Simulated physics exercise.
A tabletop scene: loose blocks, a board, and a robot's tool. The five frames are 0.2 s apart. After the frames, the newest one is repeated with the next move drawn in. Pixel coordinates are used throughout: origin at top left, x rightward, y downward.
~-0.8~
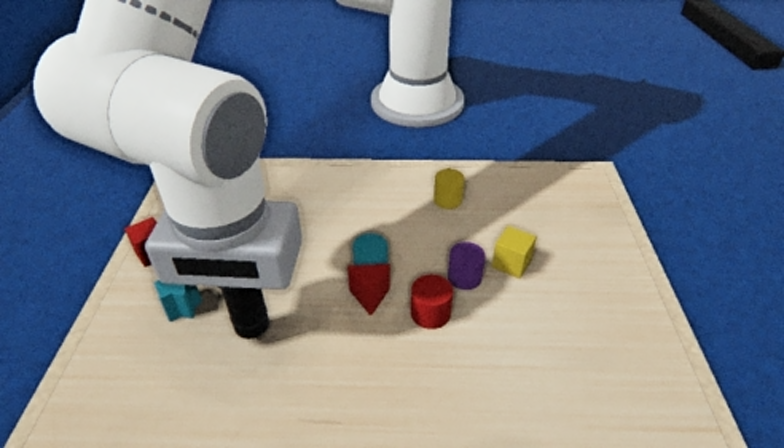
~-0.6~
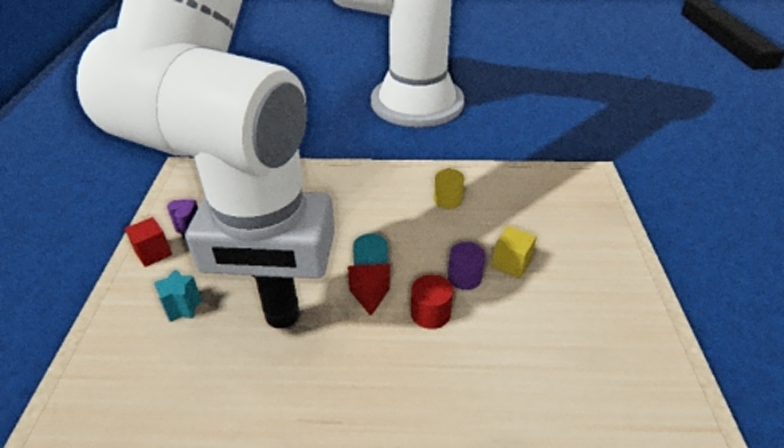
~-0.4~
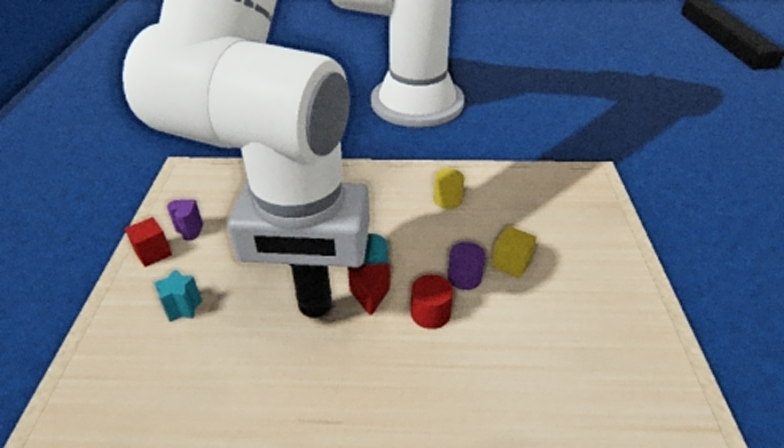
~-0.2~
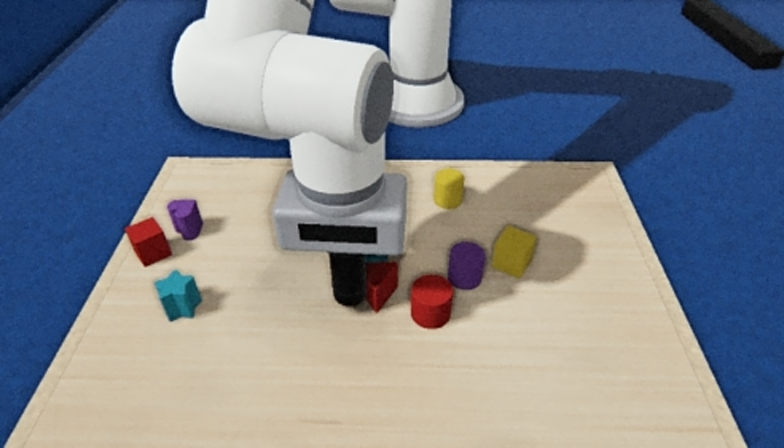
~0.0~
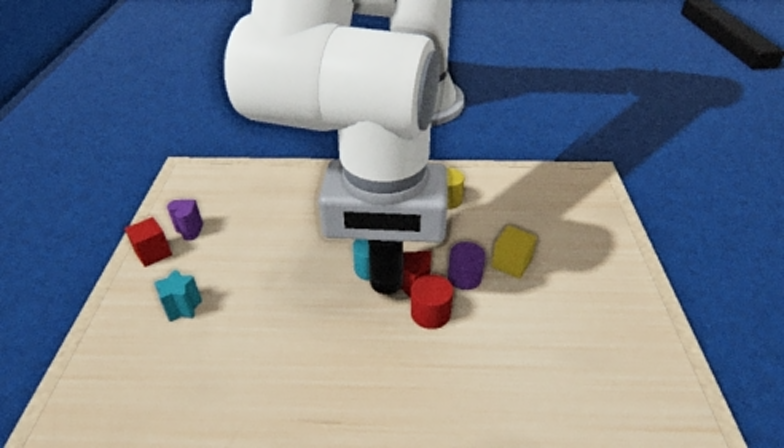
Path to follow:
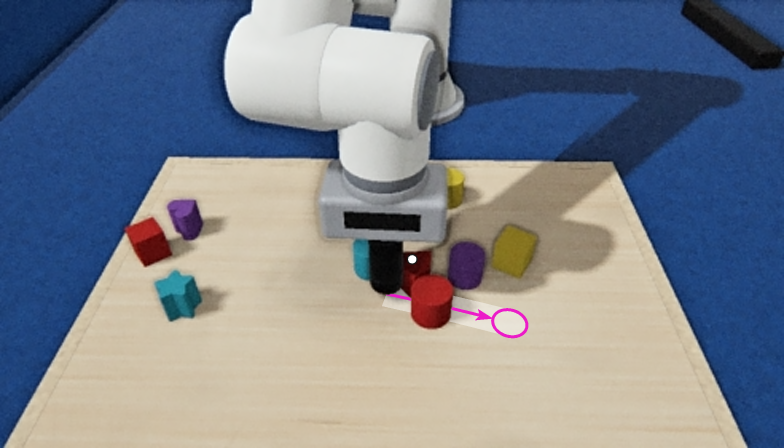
A white robot arm with a black cylindrical tool reaches over a pale wooden tabletop on a blue floor, seen from a fixed, raised viewpoint. A red cube, a purple block and a turquoise star sit at left, with turquoise, red, purple and yellow blocks around the centre and right. The arm sweeps steadily rightward, and its tool pushes the central red three-sided block right, beside the red cylinder.
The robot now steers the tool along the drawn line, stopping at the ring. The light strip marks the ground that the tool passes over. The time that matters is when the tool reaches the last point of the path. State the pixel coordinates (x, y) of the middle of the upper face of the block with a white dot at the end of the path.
Its top face will be centred at roughly (430, 255).
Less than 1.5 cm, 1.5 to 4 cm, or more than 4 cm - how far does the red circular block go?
Final distance: More than 4 cm.
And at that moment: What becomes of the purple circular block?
Once the tool is done, the purple circular block remains in the old spot.
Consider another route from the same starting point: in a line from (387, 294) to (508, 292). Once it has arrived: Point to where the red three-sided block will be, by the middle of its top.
It ends at (442, 246).
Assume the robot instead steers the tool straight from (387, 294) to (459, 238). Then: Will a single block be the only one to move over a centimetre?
That would be a yes.
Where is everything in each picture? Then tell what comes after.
The first picture shows lower end of the tool (252, 326), tops of blocks, turquoise circular block (370, 244), red three-sided block (369, 273), red circular block (432, 289), purple circular block (468, 253).
The second picture shows tool (283, 316), blocks as before.
The third picture shows tool (316, 306), blocks as before.
The fourth picture shows tool (350, 295), red three-sided block (377, 271).
The fifth picture shows tool (386, 284), turquoise circular block partly hidden, red three-sided block (412, 259), red circular block (432, 289), purple circular block (468, 253).
The drawn path runs straight from (387, 294) to (510, 323); the dot is on the red three-sided block.
On the path given first. One third of the way, tool (428, 292); red three-sided block (429, 255), turned 30° anticlockwise; red circular block (457, 299).
Two thirds of the way, tool (470, 302); red three-sided block (430, 255), turned 35° anticlockwise; red circular block (489, 317).
At the end, tool (512, 312); turquoise circular block not moved; red three-sided block (430, 255), turned 35° anticlockwise; red circular block (505, 328); purple circular block not moved.
